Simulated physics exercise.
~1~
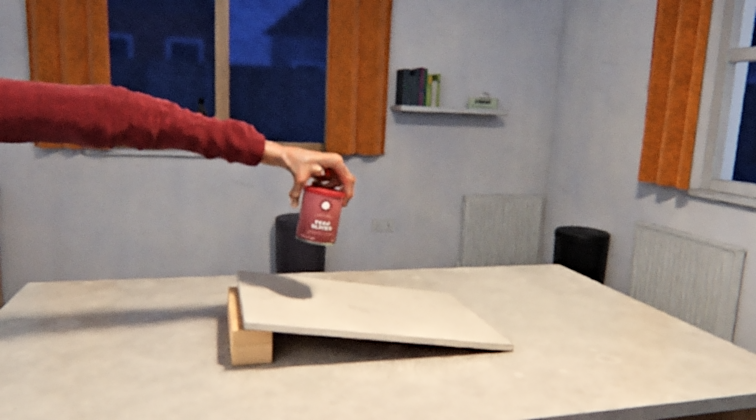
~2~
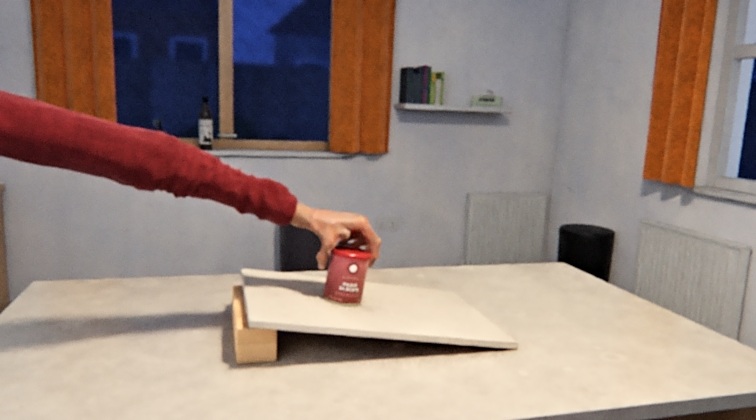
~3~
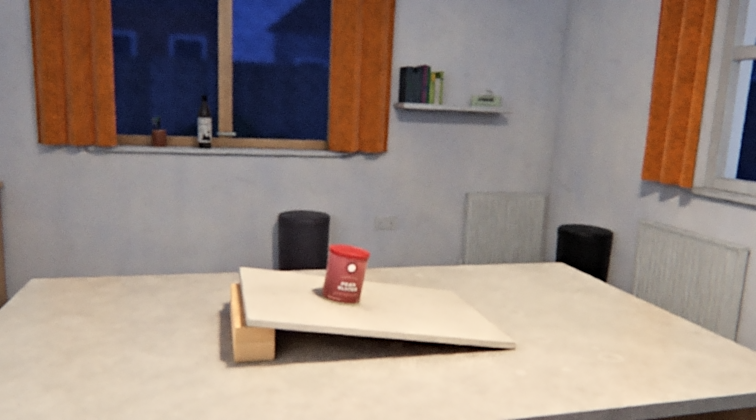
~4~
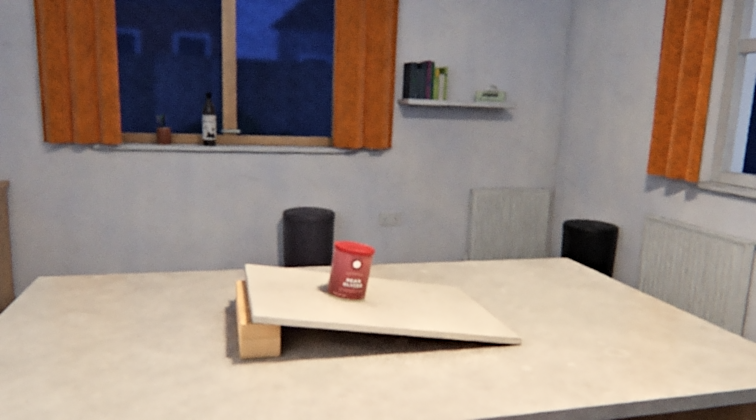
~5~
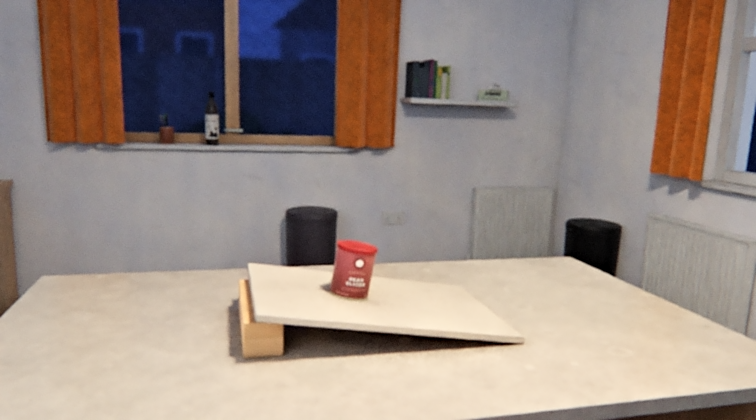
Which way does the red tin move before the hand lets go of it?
The red tin moves down, until it rests on the sloping board.
